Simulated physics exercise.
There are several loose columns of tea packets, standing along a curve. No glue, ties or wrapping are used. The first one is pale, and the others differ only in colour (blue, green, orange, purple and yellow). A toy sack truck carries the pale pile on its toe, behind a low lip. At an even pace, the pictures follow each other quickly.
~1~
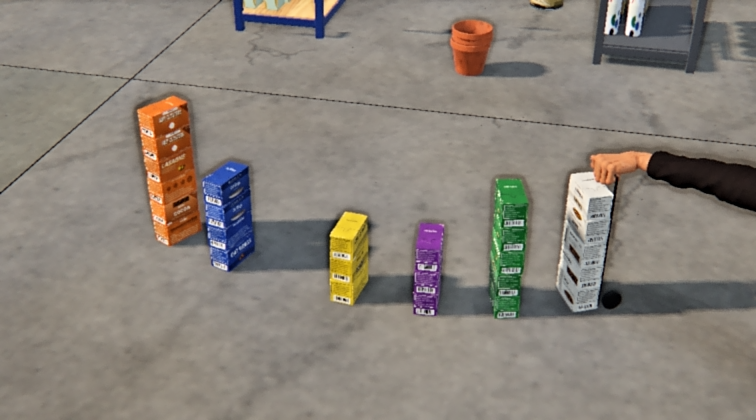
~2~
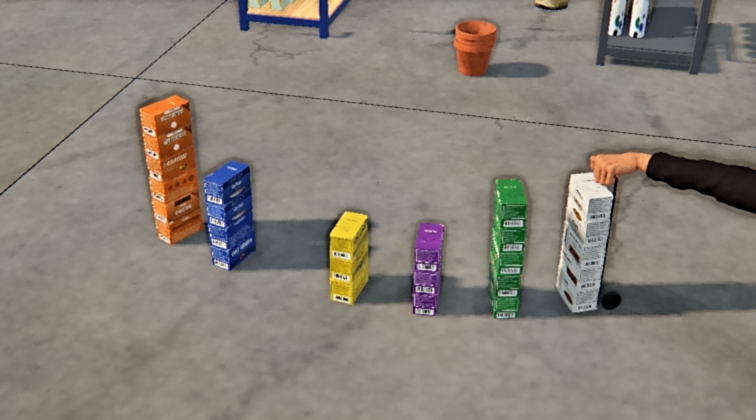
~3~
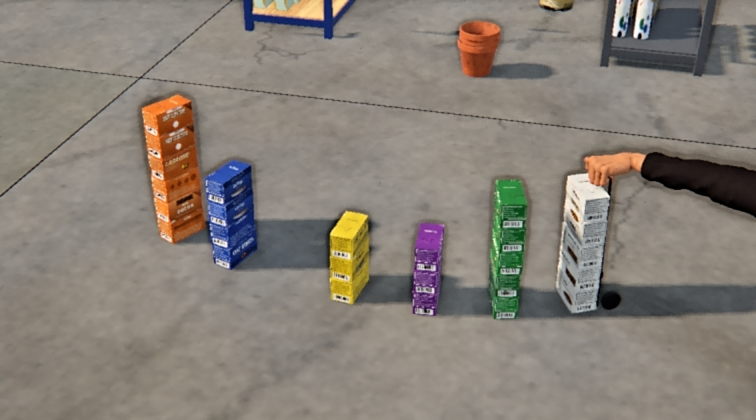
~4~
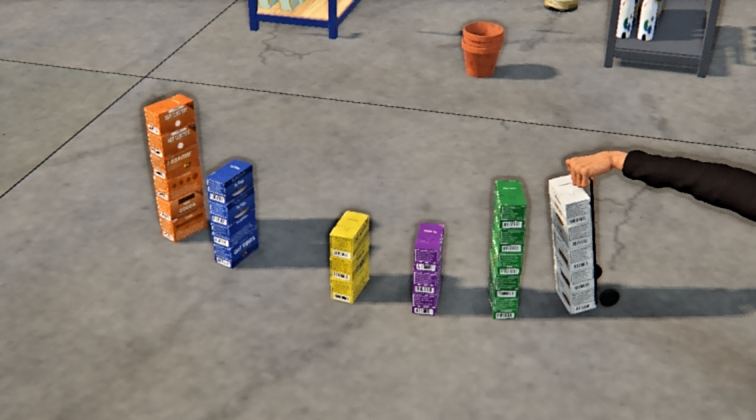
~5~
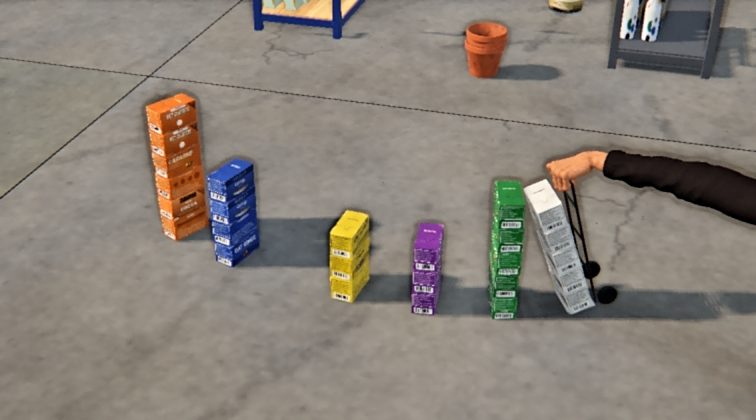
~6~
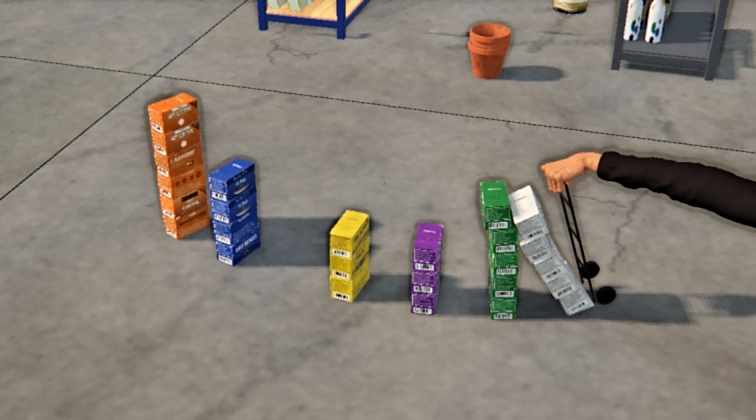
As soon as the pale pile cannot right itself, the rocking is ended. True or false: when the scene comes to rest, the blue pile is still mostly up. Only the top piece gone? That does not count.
True.
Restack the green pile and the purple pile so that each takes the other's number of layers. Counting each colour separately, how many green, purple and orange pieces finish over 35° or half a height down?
By colour, green 3, purple 4, orange 0.
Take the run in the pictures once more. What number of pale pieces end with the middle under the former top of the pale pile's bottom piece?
The number is 3.
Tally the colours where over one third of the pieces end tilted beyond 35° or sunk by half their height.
The full count is 3.
Soon after the last picture, 5 of the pale pile down; none of the 4 blue packets down (3 of 21 in all colours); top blue packet unmoved; top green packet leaning steeply, about its own height lower.
A little later, 5 of the pale pile down; none of the 4 blue packets down (7 of 21 in all colours); top blue packet unmoved; top green packet leaning well over, some two heights lower.
At rest, 5 of the pale pile down; none of the 4 blue packets down (10 of 21 in all colours); top blue packet unmoved; top green packet upside down. As the last picture would show them, middles, top blue packet near (232, 180), top green packet near (254, 314).
